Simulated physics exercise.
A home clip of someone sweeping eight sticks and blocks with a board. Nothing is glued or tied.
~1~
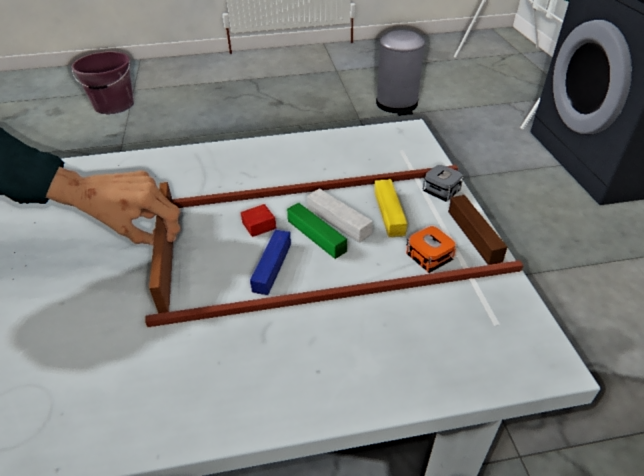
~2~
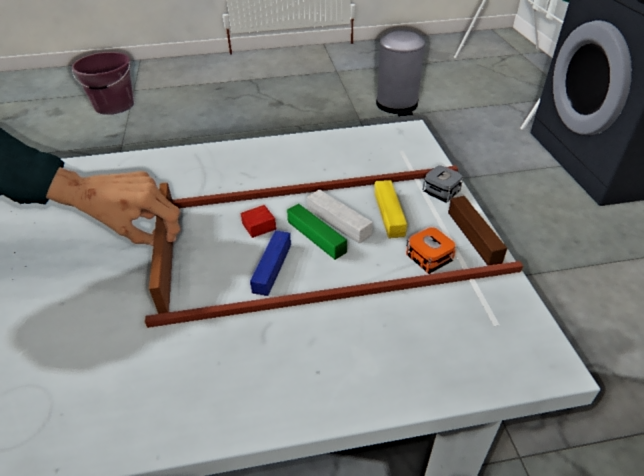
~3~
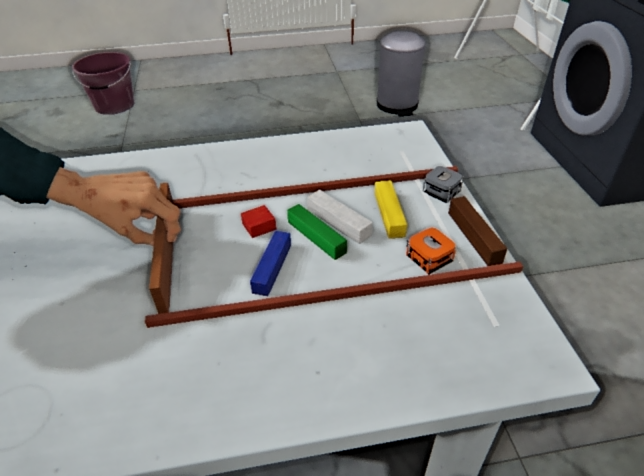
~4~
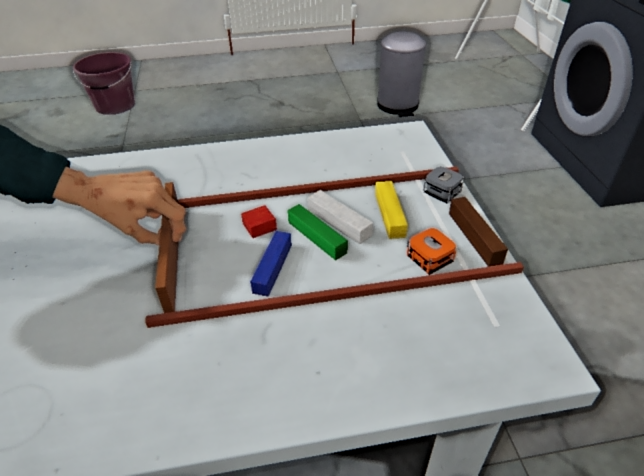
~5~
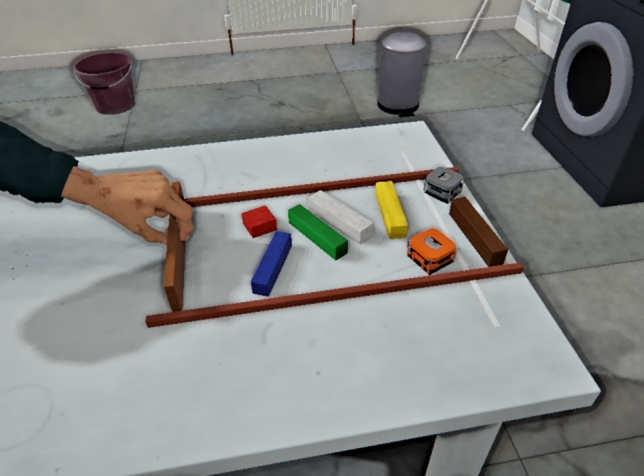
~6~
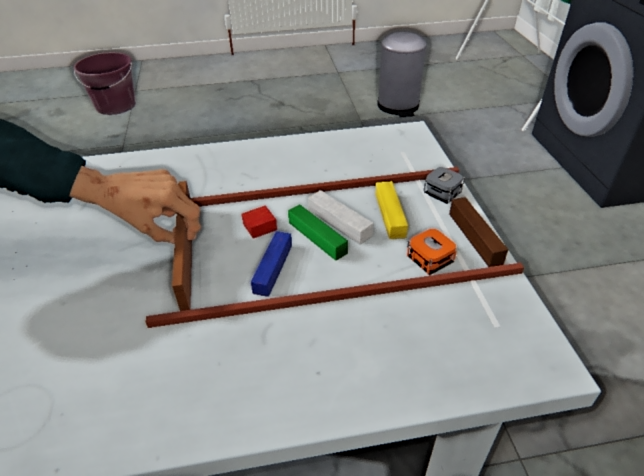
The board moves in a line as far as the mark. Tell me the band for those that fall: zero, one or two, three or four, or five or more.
The number that fall off is three or four.
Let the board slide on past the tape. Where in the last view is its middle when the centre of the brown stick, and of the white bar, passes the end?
At (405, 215) for the brown stick; at (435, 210) for the white bar.
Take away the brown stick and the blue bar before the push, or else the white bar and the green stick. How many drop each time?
Fallen: 3, and 2 in the other try.
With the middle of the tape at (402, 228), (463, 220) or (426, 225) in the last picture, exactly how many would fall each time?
It would be 1, 6 and 3.
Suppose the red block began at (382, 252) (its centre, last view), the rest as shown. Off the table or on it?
The red block does not fall.
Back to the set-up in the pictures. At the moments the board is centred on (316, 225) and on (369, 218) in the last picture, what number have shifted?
4 and 7.
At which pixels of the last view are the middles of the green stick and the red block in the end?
About (474, 213), and the other about (446, 201).
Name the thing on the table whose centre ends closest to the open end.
Foremost is the orange case.
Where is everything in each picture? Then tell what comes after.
Brown stick (476, 229); grey case (443, 183); orange case (431, 249); board (164, 243); tape (440, 221), in the first picture.
Grey case (443, 184); blue bar (272, 262), in the second picture.
Orange case (431, 250); red block (259, 221), in the third picture.
Brown stick (476, 230); board (170, 243), in the fourth picture.
Grey case (444, 185); white bar (340, 216), in the fifth picture.
Brown stick (477, 231); grey case (444, 185); orange case (432, 251); board (184, 242); tape (441, 223), in the sixth picture.
A little later, none off yet; brown stick at rest near (477, 231); grey case at rest near (444, 185); orange case at rest near (432, 251).
Next, none off yet; brown stick at rest near (477, 231); grey case at rest near (444, 185); orange case moving near (439, 251).
When it is over, the number that fall off is three or four; down, white bar, yellow stick, grey case and brown stick.
